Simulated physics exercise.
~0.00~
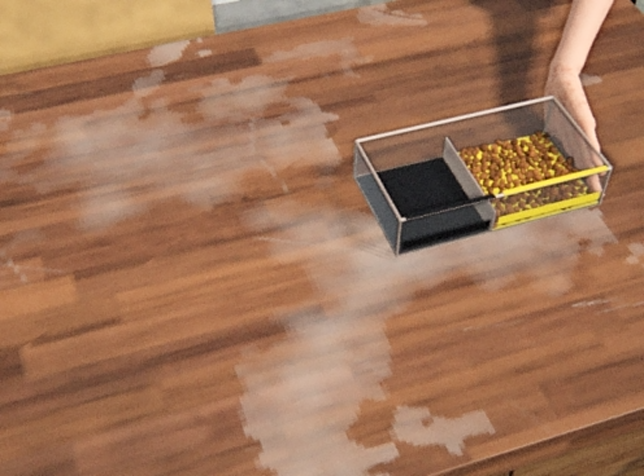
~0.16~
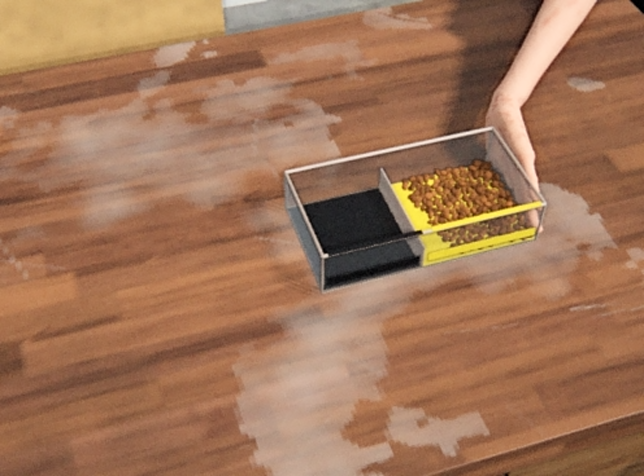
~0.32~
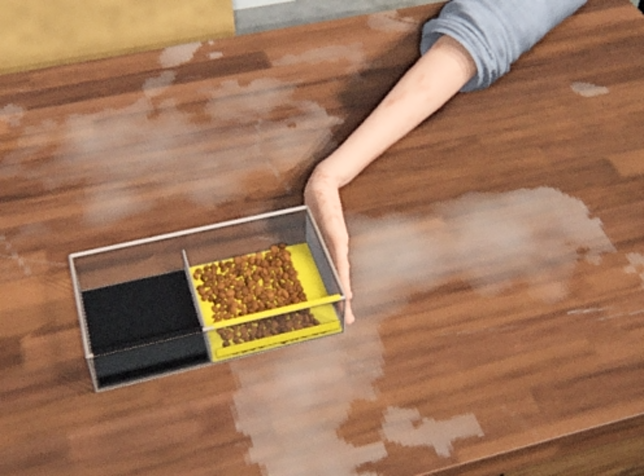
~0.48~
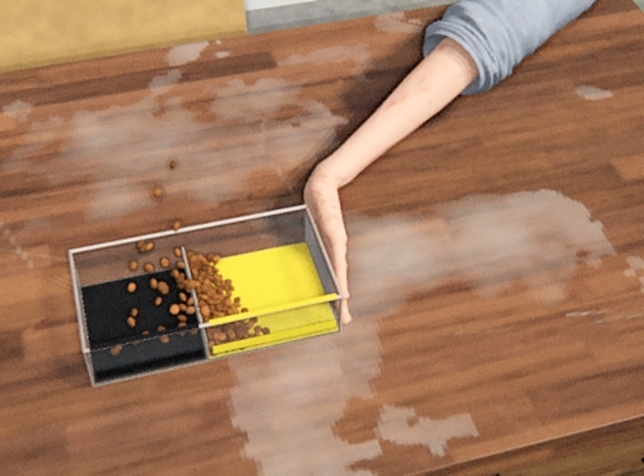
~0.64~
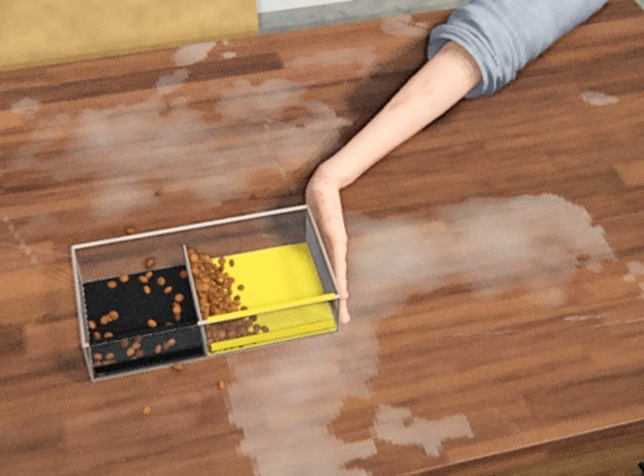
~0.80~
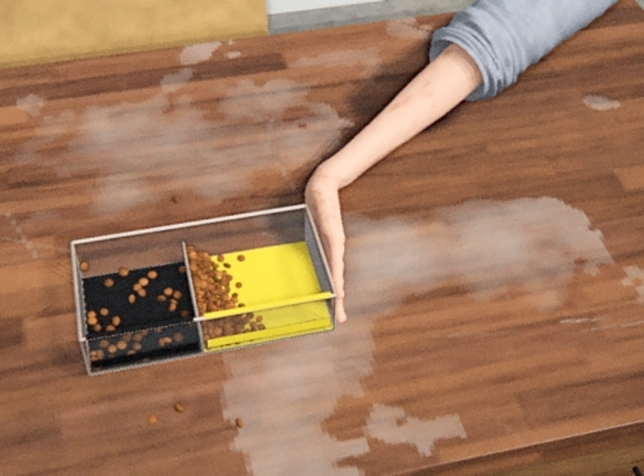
Brown kibble bits spilling from a tray's yellow compartment into the black one and onto the table after a hand slides it left.
